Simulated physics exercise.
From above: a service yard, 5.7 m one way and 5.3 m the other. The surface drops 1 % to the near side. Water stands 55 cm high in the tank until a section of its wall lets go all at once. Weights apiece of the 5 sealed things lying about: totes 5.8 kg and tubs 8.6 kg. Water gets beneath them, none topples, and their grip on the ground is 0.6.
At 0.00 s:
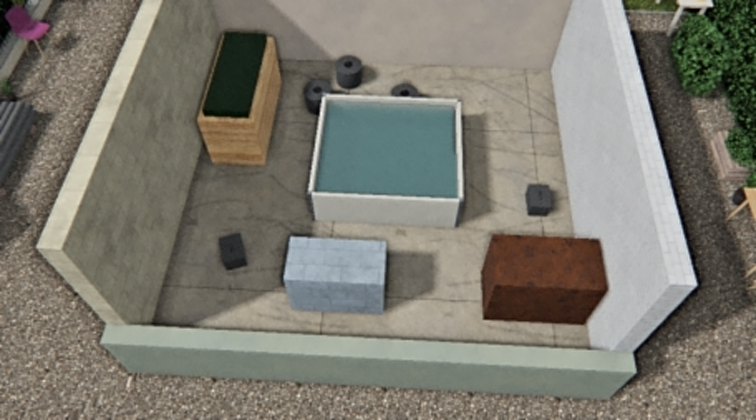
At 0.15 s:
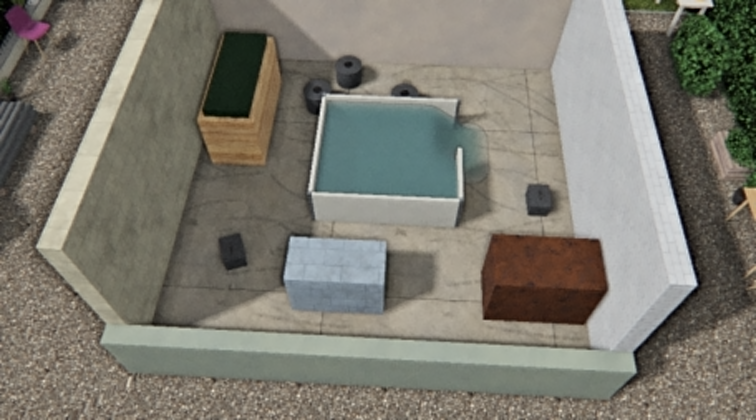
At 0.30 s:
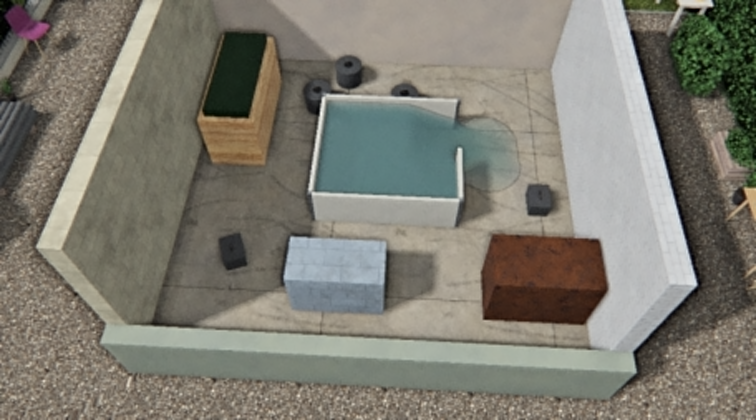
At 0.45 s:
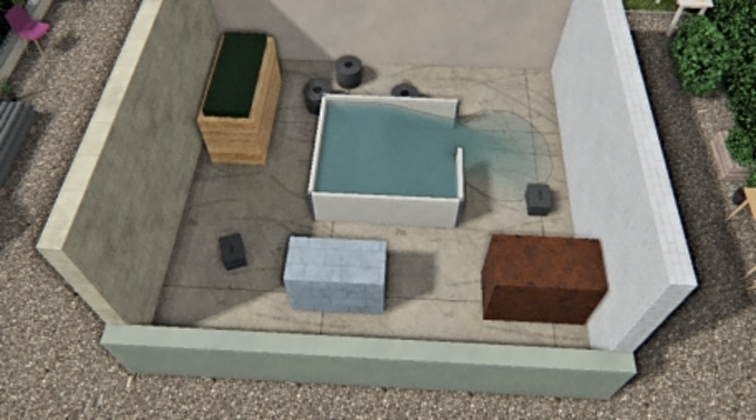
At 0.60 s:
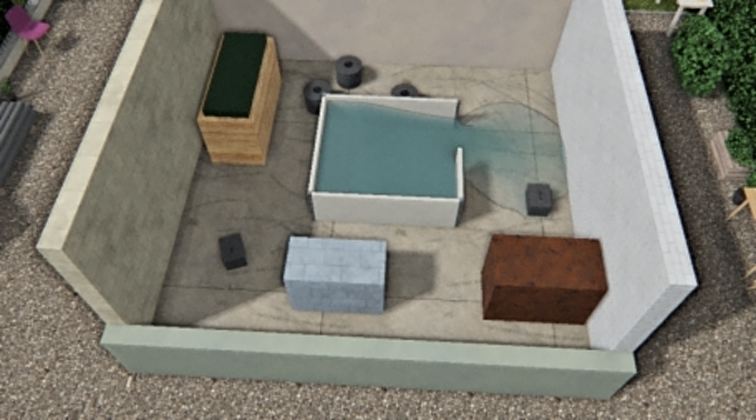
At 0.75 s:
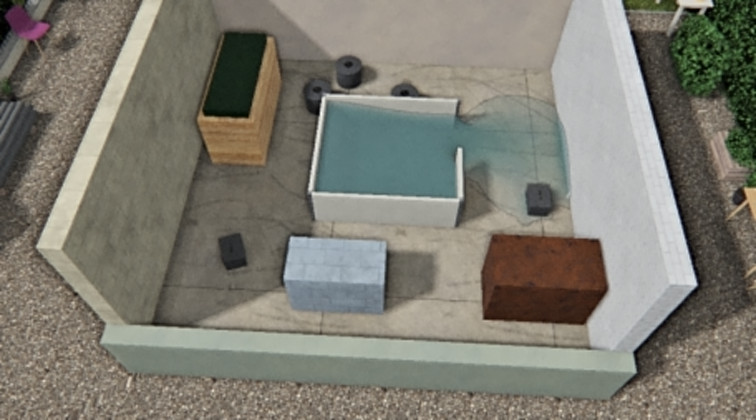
The video shows a walled yard with blocks and dark objects around a white-walled tank of water; a gap appears in the tank's right side, and water spreads across the paving to the right-hand wall while the objects stay still.
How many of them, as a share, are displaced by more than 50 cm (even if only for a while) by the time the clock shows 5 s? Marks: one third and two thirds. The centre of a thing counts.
It is two thirds or more.
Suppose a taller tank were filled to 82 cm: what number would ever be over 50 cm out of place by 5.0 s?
Then 5.
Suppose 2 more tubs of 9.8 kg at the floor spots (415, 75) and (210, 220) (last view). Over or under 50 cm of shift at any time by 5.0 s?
In that order: Over, short of it.
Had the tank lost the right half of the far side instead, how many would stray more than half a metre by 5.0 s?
In that case 4 of them.
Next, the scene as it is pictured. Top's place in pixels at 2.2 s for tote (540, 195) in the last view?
Near (515, 211).
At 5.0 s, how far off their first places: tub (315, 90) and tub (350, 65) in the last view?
In that order: 100 cm, 120 cm.
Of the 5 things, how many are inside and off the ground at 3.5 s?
At that moment 1.
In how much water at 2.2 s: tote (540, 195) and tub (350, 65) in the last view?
Roughly 2 and 0 cm.
After 1.1 s 0 of 5 are over 50 cm from their spots; 0 afloat.
After 2.2 s 0 of 5 are over 50 cm from their spots; 0 afloat.
After 3.5 s 1 of 5 are over 50 cm from their spots; 1 afloat.
After 5.0 s 4 of 5 are over 50 cm from their spots, and 4 have been at some point; 3 afloat.
